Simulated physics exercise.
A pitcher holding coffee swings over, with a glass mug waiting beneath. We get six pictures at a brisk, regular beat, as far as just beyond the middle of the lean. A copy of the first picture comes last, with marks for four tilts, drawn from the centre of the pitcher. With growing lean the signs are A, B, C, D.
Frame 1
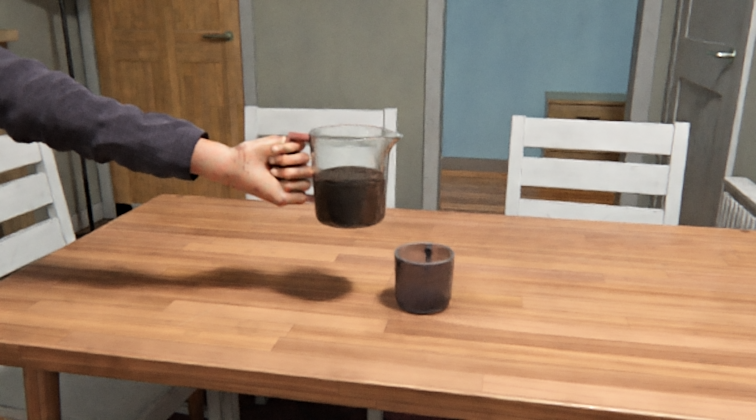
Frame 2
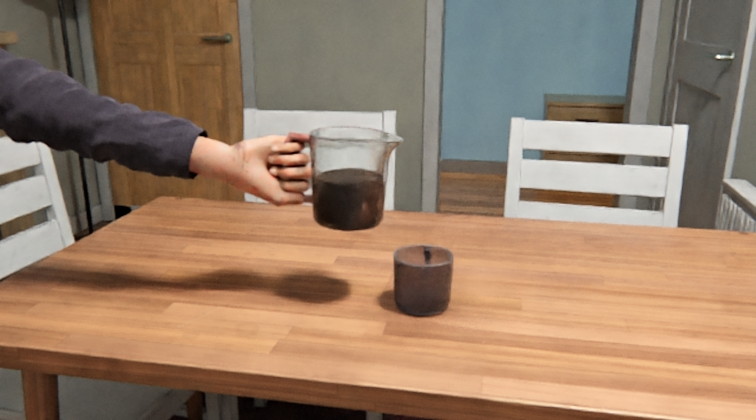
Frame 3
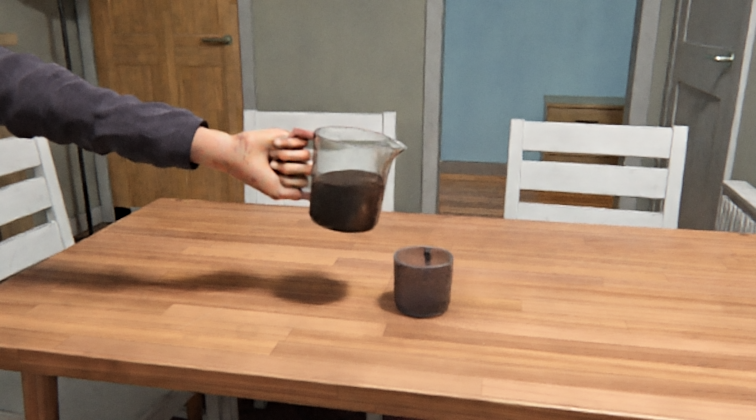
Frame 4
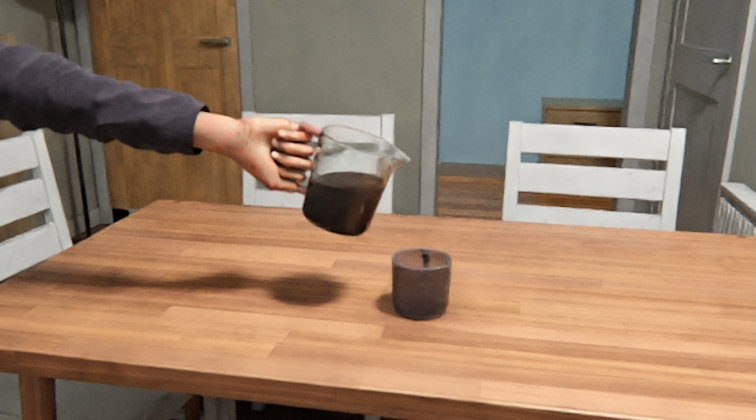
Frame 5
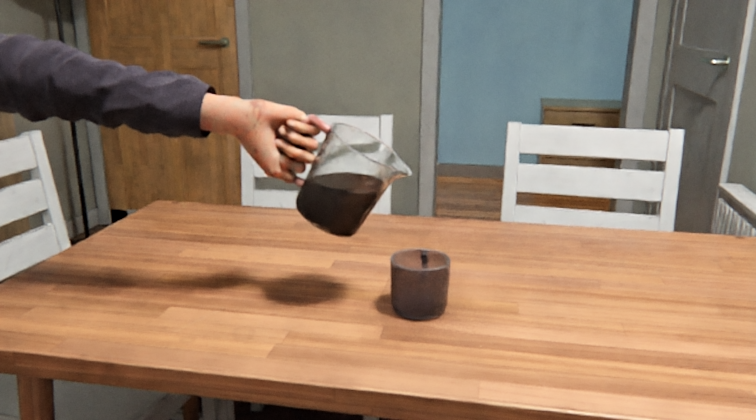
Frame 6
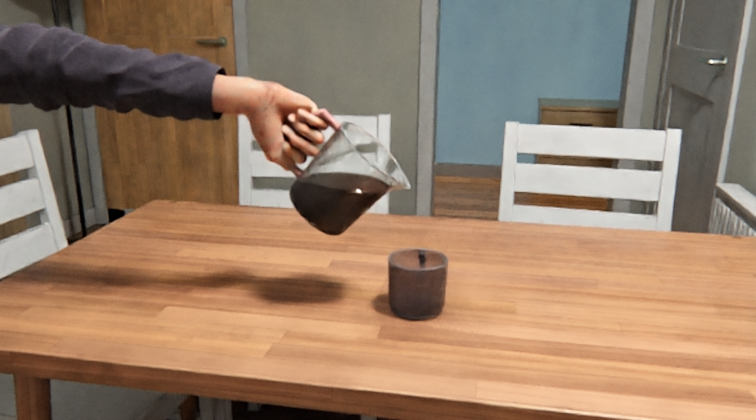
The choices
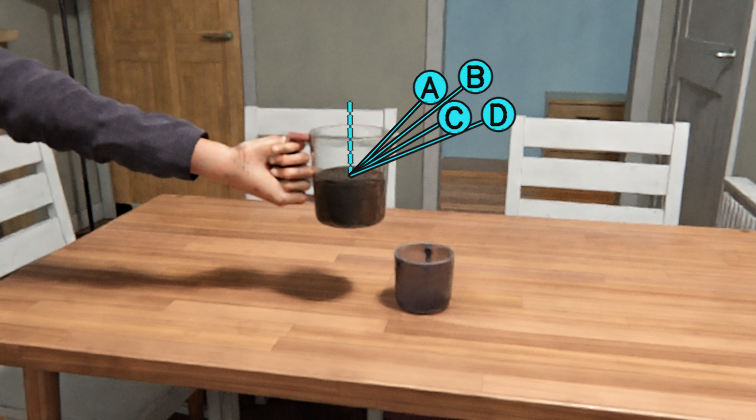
A hand tilts a glass pitcher of coffee rightward above a mug on a wooden table.
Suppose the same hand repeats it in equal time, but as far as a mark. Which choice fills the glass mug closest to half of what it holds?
I would pick line D.
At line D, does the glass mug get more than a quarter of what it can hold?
Yes, clearly.
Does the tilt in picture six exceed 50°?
No, it does not.
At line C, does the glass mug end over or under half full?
Under.
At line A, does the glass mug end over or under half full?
Under.
In cyan, A at (420, 102); B at (462, 87); C at (438, 124); D at (482, 121).
If A is chosen, nothing reaches the glass mug.
If B is chosen, the glass mug ends with about 8 % of what it can hold.
If C is chosen, the glass mug ends with about 25 % of what it can hold.
If D is chosen, the glass mug ends with about 49 % of what it can hold.
